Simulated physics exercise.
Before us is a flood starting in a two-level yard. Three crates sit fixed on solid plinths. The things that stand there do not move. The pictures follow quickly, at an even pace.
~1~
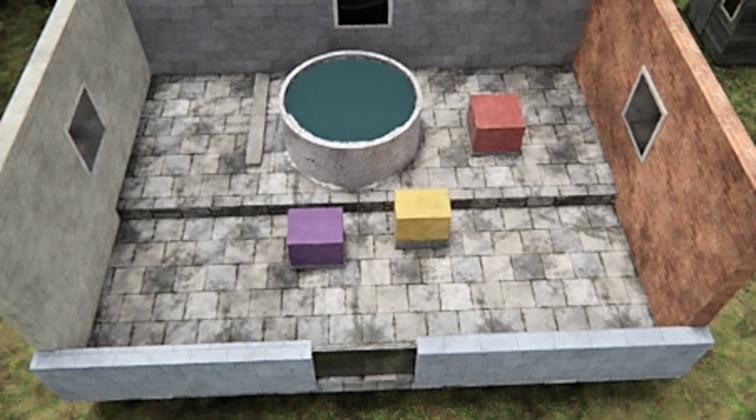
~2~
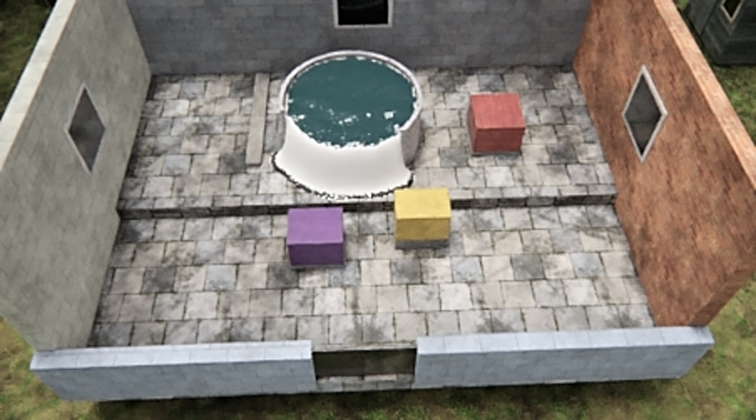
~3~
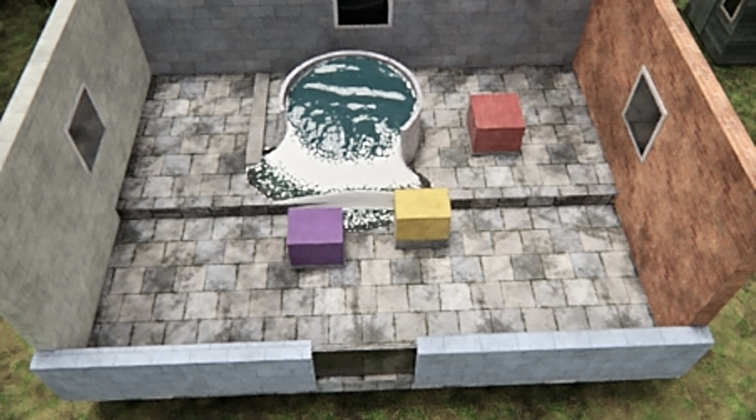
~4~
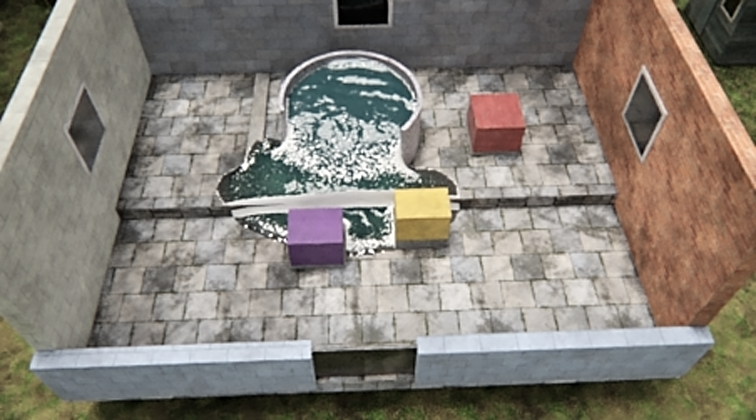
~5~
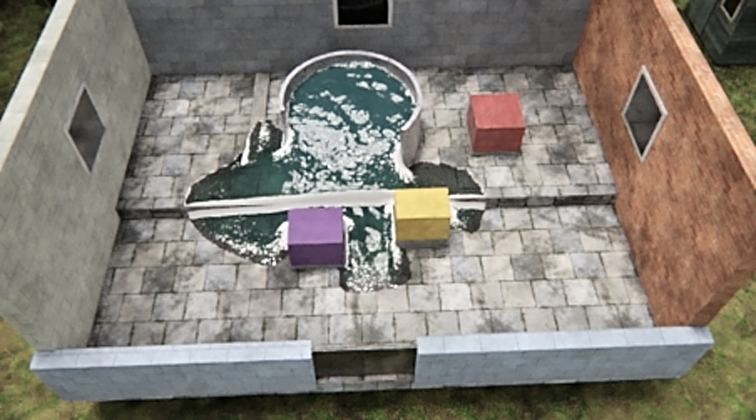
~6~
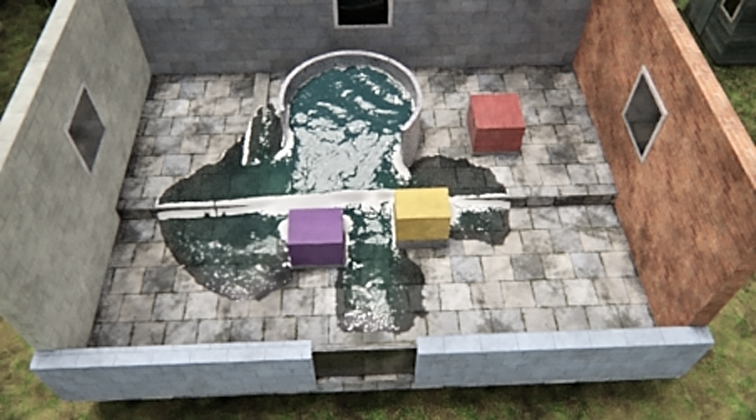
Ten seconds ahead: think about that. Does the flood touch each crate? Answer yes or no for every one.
Yellow crate: Yes; red crate: No; purple crate: Yes.
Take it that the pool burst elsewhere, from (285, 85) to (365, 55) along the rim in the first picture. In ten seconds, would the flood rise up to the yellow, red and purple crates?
Result: Yellow crate is left untouched, red crate gets overtopped, purple crate gets overtopped.
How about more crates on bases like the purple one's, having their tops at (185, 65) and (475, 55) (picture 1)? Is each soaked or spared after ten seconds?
Crate one avoids the flood; crate two avoids the flood.
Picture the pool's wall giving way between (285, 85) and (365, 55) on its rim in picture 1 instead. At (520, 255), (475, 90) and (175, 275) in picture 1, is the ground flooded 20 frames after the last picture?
Spared, then sodden, then sodden.
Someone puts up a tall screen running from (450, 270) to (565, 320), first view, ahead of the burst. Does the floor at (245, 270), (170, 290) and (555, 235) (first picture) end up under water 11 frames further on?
Taking the three spots in order: Soaked, soaked, soaked.
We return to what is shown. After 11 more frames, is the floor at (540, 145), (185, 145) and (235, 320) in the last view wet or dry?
Taking the three spots one by one, I'd call them clear, clear and drenched.
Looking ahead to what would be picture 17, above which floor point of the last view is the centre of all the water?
About (316, 246).
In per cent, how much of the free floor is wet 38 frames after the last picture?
Some 60 in a hundred.
A moment on, water covers 50 % of the floor; the yellow crate water round its plinth, the red crate water round its plinth, the purple crate water round its plinth.
Next, water covers 55 % of the floor; the yellow crate water round its plinth, the red crate water round its plinth, the purple crate water round its plinth.
Then, water covers 55 % of the floor; the yellow crate water round its plinth, the red crate water round its plinth, the purple crate water round its plinth.
Later, water covers 60 % of the floor; the yellow crate water round its plinth, the red crate water round its plinth, the purple crate water round its plinth.
In the end, water covers 55 % of the floor; the yellow crate was topped, the red crate stayed above the water, the purple crate was topped.
